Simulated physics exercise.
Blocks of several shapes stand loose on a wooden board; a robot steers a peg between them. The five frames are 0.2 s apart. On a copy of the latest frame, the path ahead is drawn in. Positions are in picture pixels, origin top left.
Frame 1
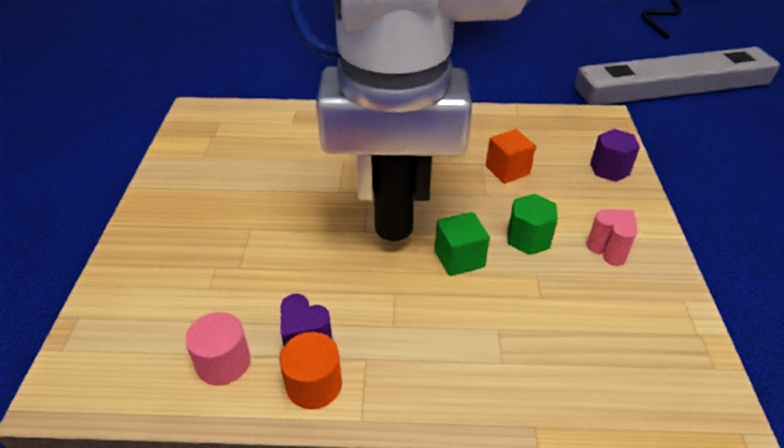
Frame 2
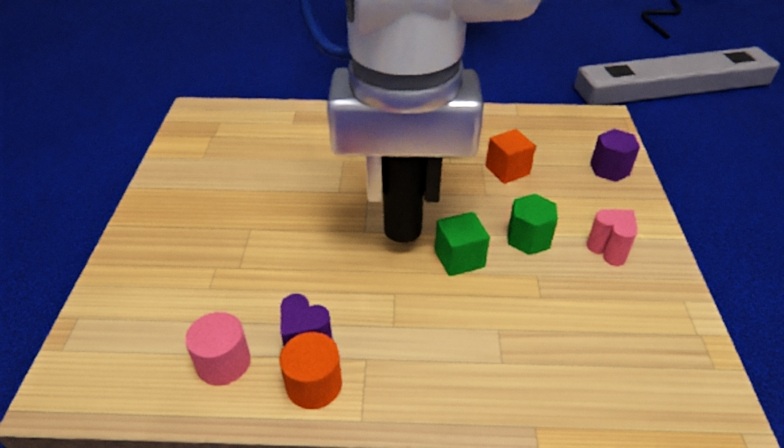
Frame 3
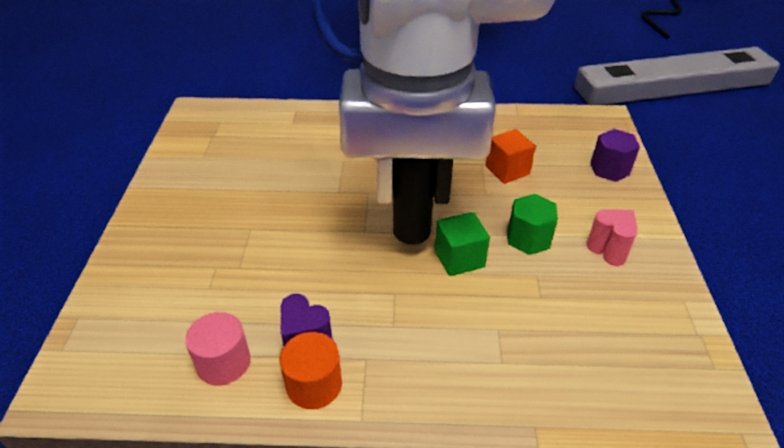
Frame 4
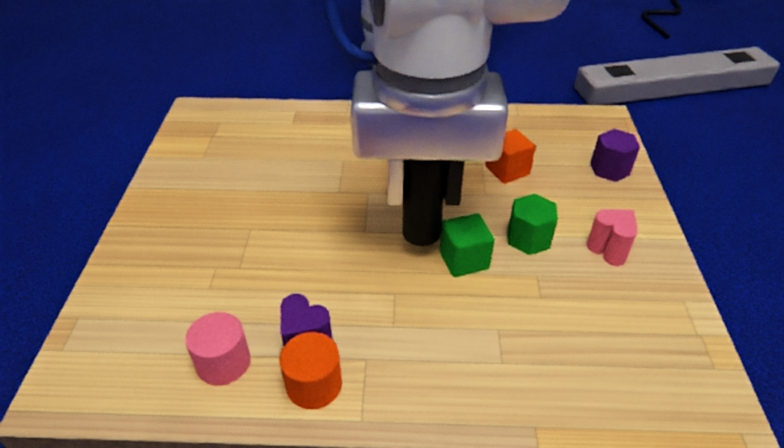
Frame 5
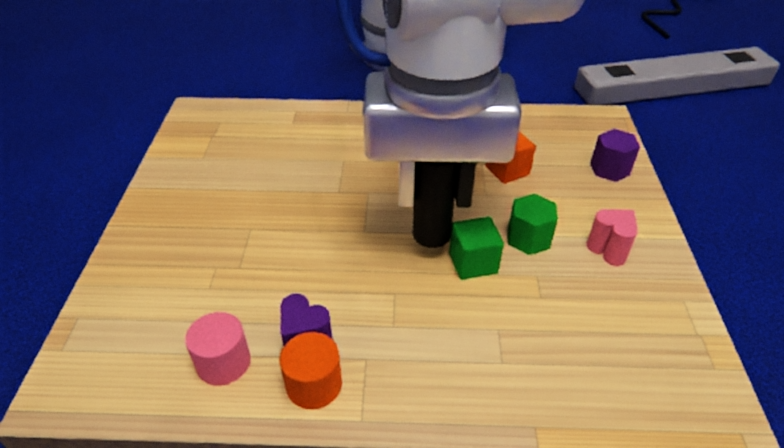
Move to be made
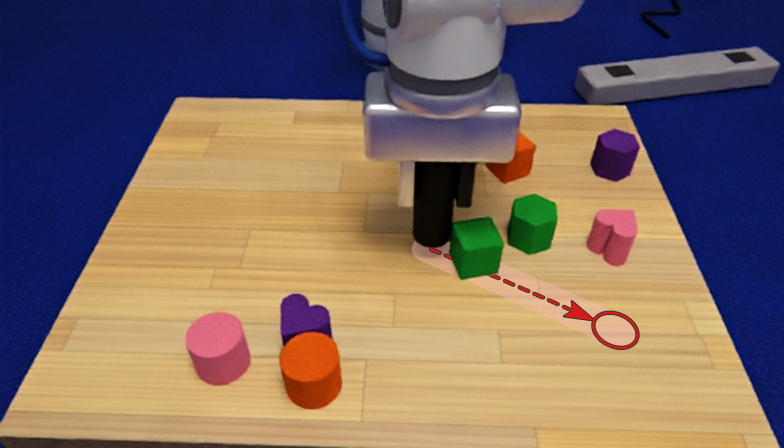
A robot arm slid its black peg slowly to the right across a wooden board of colorful blocks, met the green cube and nudged it slightly rightward, while the other blocks stayed still.
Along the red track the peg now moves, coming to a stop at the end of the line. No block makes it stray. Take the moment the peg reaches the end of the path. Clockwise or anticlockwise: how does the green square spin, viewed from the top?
Its spin: Anticlockwise.
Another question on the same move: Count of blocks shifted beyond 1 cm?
Moved: 1.
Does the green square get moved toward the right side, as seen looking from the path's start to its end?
No, it doesn't check out.
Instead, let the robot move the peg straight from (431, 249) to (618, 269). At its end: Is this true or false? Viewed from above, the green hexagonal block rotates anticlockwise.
That claim is true.
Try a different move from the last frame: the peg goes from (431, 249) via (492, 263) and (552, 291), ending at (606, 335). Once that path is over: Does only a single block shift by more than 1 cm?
In short: Yes.
Path on the board, from (431, 249) to (615, 330).
On the path given first. One third of the way, peg at (491, 259); green square at (542, 256).
Two thirds of the way, peg at (553, 286); green square at (610, 280).
At the end, peg at (622, 315); green square at (681, 299), turned 25° anticlockwise; green hexagonal block in place.
